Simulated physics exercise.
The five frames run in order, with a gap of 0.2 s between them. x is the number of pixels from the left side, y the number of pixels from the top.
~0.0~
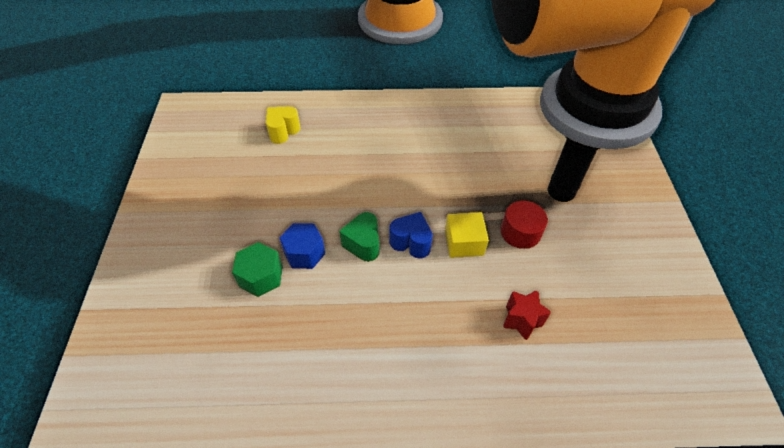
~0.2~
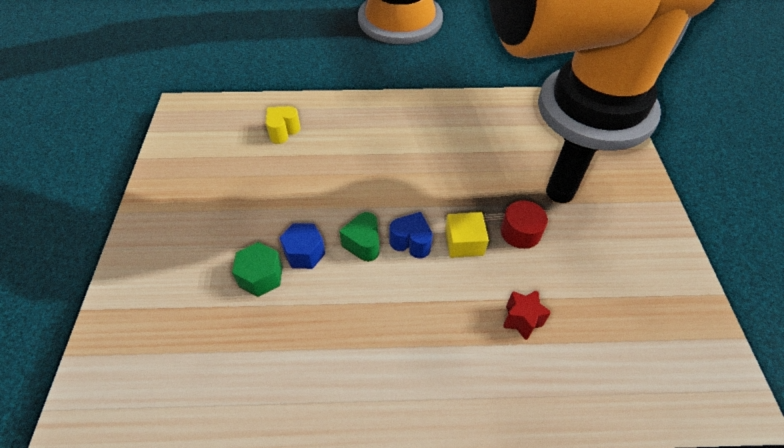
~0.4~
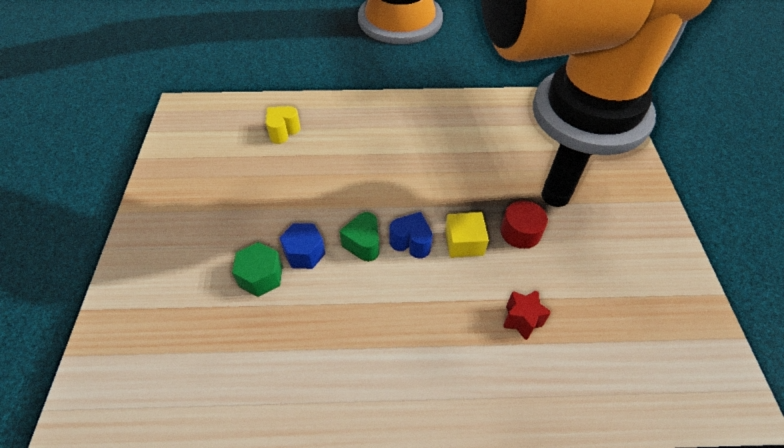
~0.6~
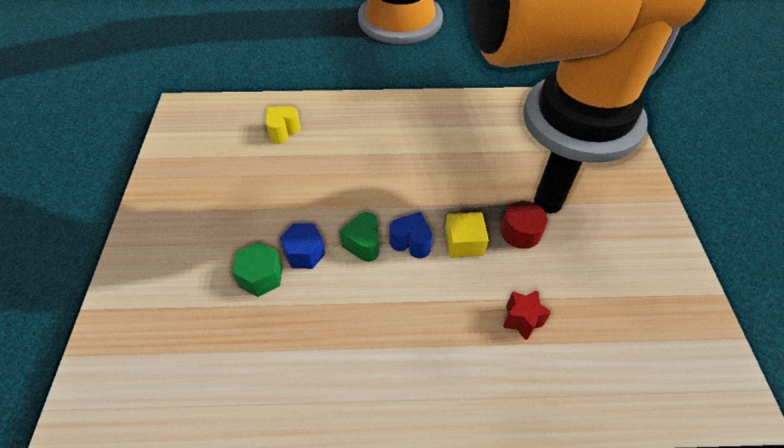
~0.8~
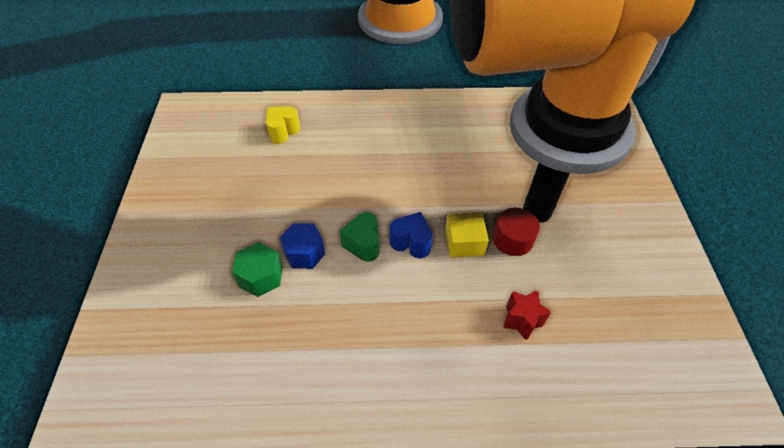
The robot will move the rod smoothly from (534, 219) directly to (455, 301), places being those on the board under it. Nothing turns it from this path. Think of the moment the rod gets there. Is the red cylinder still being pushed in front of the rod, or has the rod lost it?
I think it holds its spot in front.
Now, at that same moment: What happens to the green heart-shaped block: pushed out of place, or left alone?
Still in place.
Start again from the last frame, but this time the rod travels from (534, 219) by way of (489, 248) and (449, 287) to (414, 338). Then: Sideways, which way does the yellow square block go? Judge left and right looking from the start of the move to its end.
Over to the right.
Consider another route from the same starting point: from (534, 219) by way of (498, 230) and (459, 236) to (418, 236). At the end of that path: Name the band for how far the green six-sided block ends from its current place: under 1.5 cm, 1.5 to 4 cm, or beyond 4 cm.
Displacement: Within 1.5 cm.
What follows on the original path. One third of the way, rod (511, 238); yellow square block (459, 229), turned 30° clockwise; red cylinder (493, 253).
Two thirds of the way, rod (484, 265); yellow square block (459, 229), turned 30° clockwise; red cylinder (469, 286).
At the end, rod (456, 295); green heart-shaped block not moved; yellow square block (459, 229), turned 30° clockwise; red cylinder (447, 322); red star not moved.
